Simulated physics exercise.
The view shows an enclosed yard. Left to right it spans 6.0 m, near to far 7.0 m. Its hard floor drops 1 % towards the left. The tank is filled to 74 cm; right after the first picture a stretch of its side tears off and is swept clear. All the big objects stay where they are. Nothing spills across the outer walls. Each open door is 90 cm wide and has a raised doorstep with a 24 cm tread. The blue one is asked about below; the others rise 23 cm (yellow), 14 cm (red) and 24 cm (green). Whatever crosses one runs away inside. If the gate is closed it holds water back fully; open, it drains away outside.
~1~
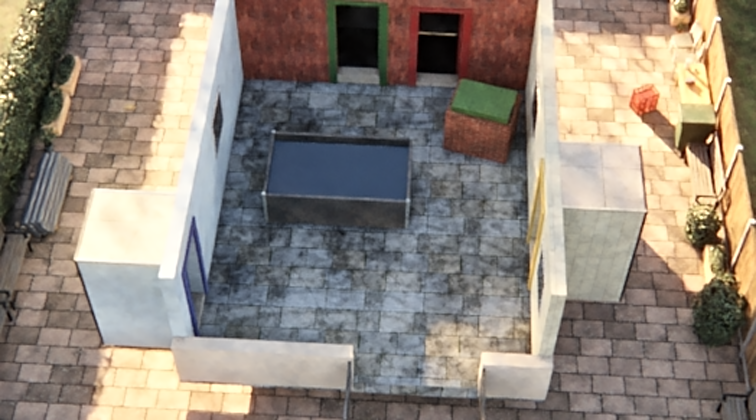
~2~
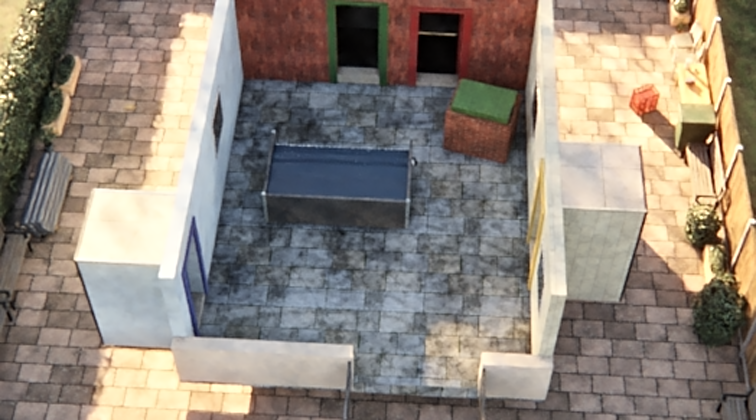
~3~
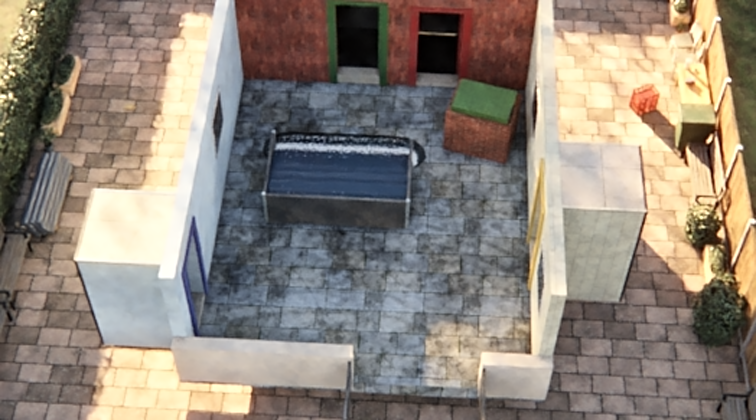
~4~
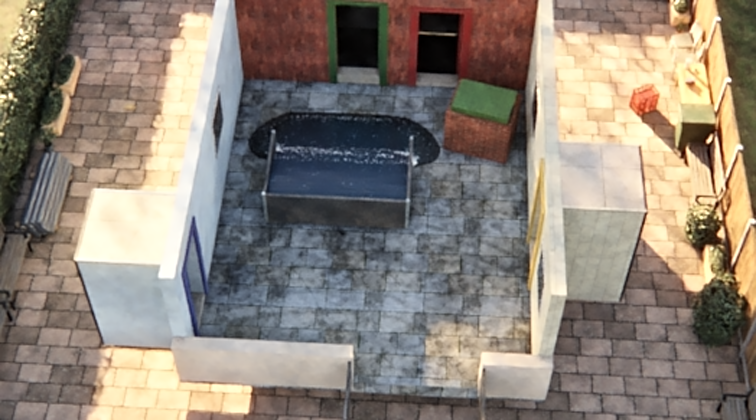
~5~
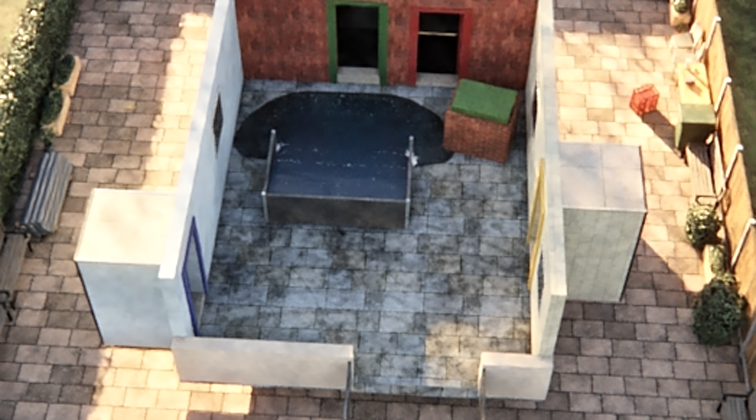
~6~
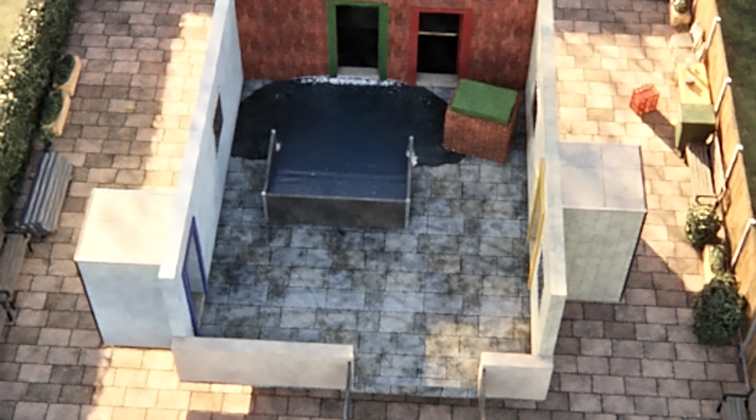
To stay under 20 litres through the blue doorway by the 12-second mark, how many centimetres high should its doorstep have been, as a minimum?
At least 6.5 cm or so.
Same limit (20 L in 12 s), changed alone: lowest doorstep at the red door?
About 22 cm at red.
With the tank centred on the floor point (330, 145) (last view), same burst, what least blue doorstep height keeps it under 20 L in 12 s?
About 7.5 cm.
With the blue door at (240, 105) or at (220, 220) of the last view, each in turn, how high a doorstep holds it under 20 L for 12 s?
About 31 and 5.5 cm.
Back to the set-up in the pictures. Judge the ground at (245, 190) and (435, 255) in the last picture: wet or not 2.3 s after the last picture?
In turn: Flooded, dry.
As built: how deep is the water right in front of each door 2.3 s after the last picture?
In cm: Yellow 0, blue 0, red 18, green 22.
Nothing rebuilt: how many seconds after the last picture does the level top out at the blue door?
At about 10.0 s.
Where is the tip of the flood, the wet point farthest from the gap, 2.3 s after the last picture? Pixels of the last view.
Around (524, 95).
Then, 0.7 s after the last picture water covers 25 % of the floor, deepest (50 cm) near (243, 84); it has not reached the blue door.
Then, 2.3 s after the last picture water covers 35 % of the floor, deepest (35 cm) near (524, 114); it has not reached the blue door.
Then, 11.3 s after the last picture water covers 95 % of the floor, deepest (13 cm) near (238, 115); 9 cm at the blue door, 6 litres in over its 9 cm doorstep.
At the blue door as built, the water peaked near 9 cm, 10.1 s after the last picture.
With a doorstep of 5.5 cm, 33 litres would have come in within the 12 s; with 7.5 cm, 13 litres. So under 20 litres takes about 6.5 cm.
